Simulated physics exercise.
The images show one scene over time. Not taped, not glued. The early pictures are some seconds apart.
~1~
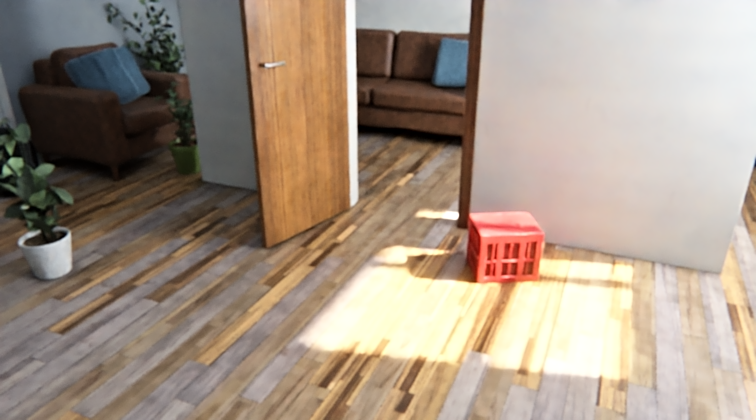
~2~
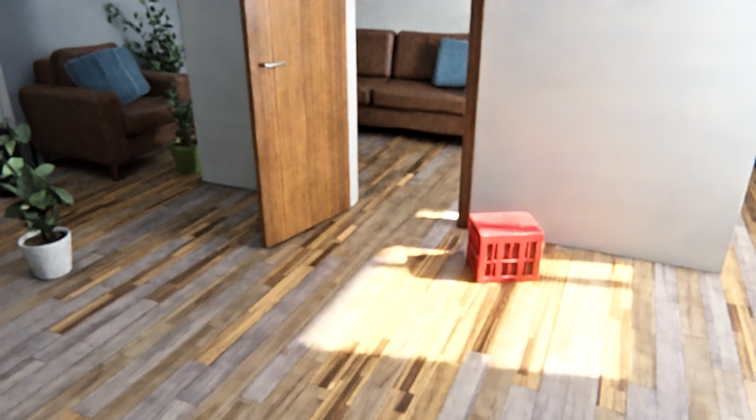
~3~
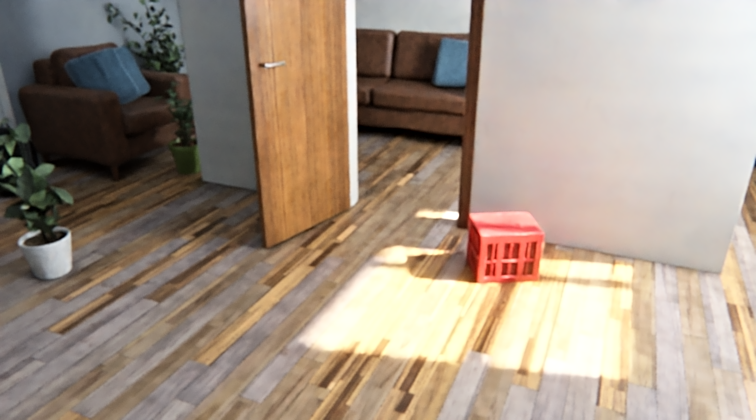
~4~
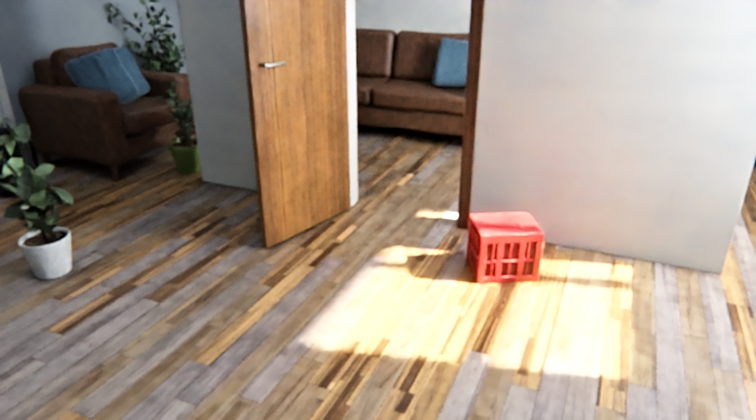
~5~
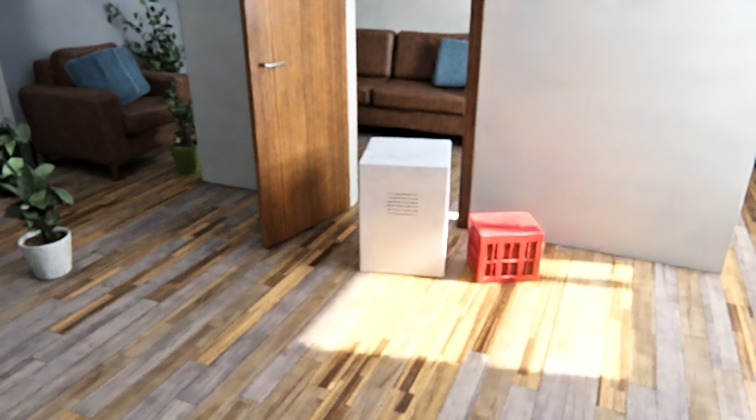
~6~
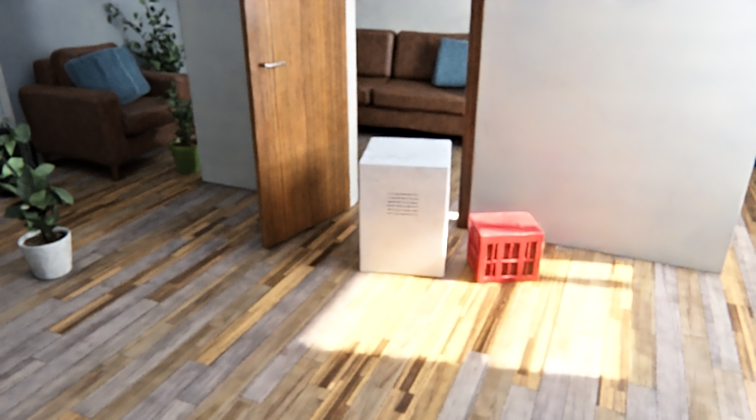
A wooden door stood wide open and still, with a red crate on the sunlit floor to its right; then a white metal cabinet appeared between them, and nothing else moved.
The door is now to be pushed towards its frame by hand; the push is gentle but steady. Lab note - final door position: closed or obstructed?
I'd say the door gets stuck partway this time.
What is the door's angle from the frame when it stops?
About 60°.
Then, 0.50 s past the last view, open by 91°.
Then, 0.70 s past the last view, open by 79°.
Then, 1.00 s past the last view, open by 60°.
Finally, open by 58°; both still in place. Final places as the last picture's camera would see them, white appliance near (408, 205).
